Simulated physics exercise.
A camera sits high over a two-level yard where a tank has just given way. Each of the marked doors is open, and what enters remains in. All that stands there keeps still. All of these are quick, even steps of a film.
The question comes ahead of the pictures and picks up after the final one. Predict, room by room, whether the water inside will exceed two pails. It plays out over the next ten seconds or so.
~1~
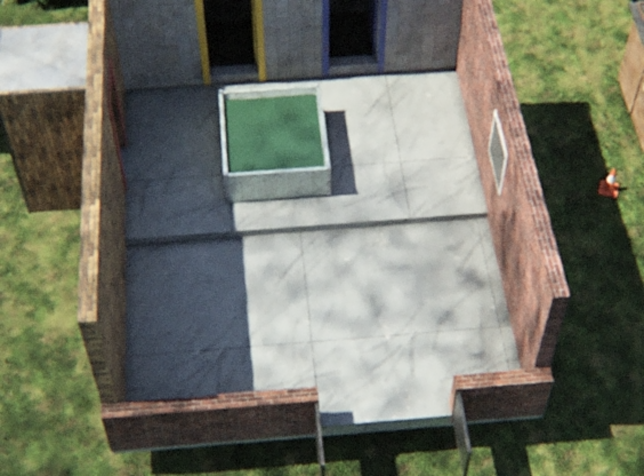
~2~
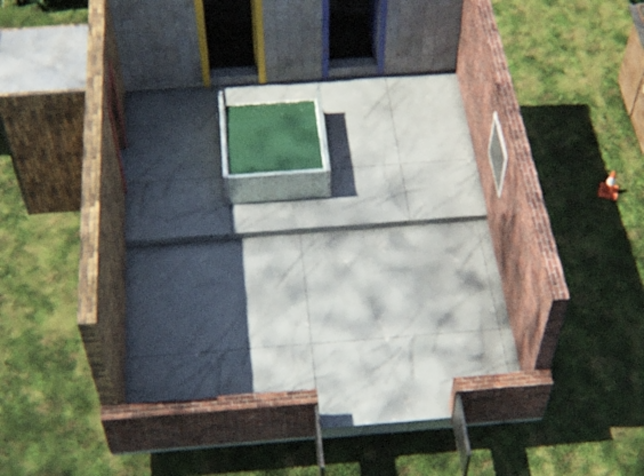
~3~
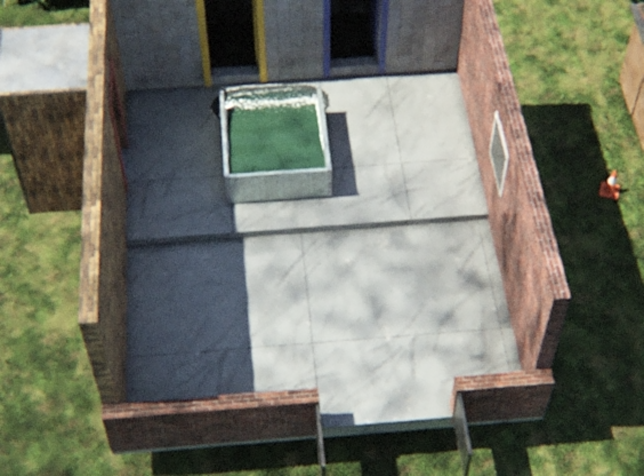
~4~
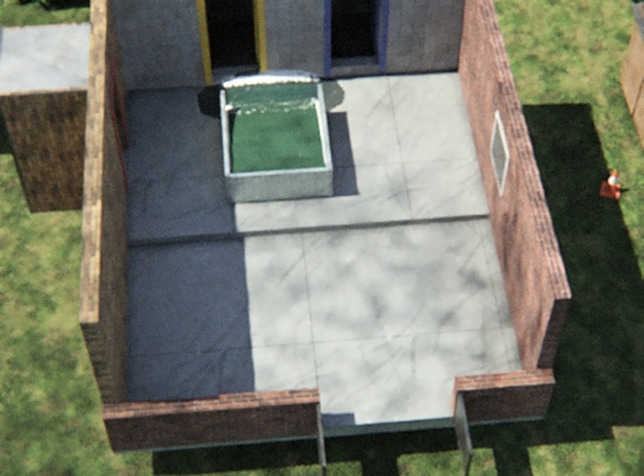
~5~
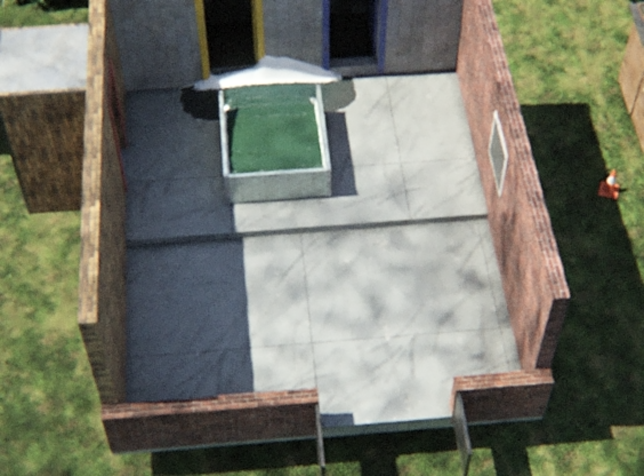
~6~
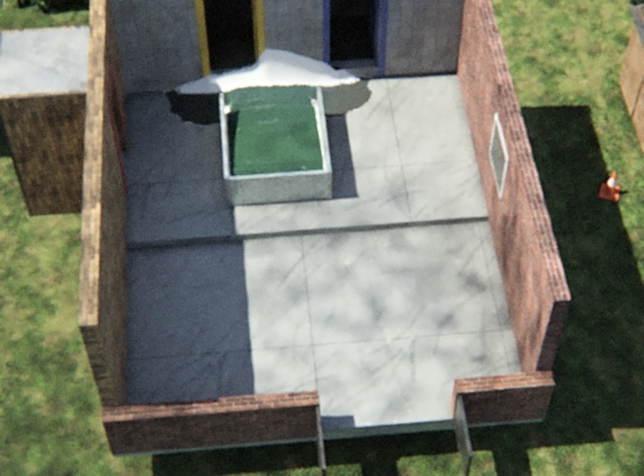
The red door is going to be over the line; the yellow door is going to be over the line; the blue door is going to be at or under the line.
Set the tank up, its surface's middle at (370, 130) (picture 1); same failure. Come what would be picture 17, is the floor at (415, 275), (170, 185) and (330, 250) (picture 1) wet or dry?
Result: Spared; spared; spared.
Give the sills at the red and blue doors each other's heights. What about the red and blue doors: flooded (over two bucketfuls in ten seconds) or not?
Red: Admits less; blue: Admits more.
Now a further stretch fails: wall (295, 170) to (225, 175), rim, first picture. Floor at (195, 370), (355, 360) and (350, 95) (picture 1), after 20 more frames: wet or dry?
Taken one by one: Sodden, then sodden, then unaffected.
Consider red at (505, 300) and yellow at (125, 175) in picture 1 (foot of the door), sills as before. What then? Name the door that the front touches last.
Answer: The red door.
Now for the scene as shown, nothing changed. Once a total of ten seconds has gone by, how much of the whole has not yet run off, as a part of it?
80 in a hundred.
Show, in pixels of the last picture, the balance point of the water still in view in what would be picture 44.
It is near (297, 200).
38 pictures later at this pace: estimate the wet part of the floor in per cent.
My estimate is roughly 85 percent.
A moment on, water covers 15 % of the floor; the red door not reached, the yellow door over two buckets in, the blue door wet at the sill, nothing in.
Next, water covers 25 % of the floor; the red door wet at the sill, nothing in, the yellow door far over two buckets in, the blue door wet at the sill, nothing in.
Then, water covers 40 % of the floor; the red door over two buckets in, the yellow door far over two buckets in, the blue door wet at the sill, nothing in.
Later, water covers 85 % of the floor; the red door over two buckets in, the yellow door far over two buckets in, the blue door wet at the sill, nothing in.
In the end, water covers 85 % of the floor; the red door over two buckets in, the yellow door far over two buckets in, the blue door wet at the sill, nothing in.
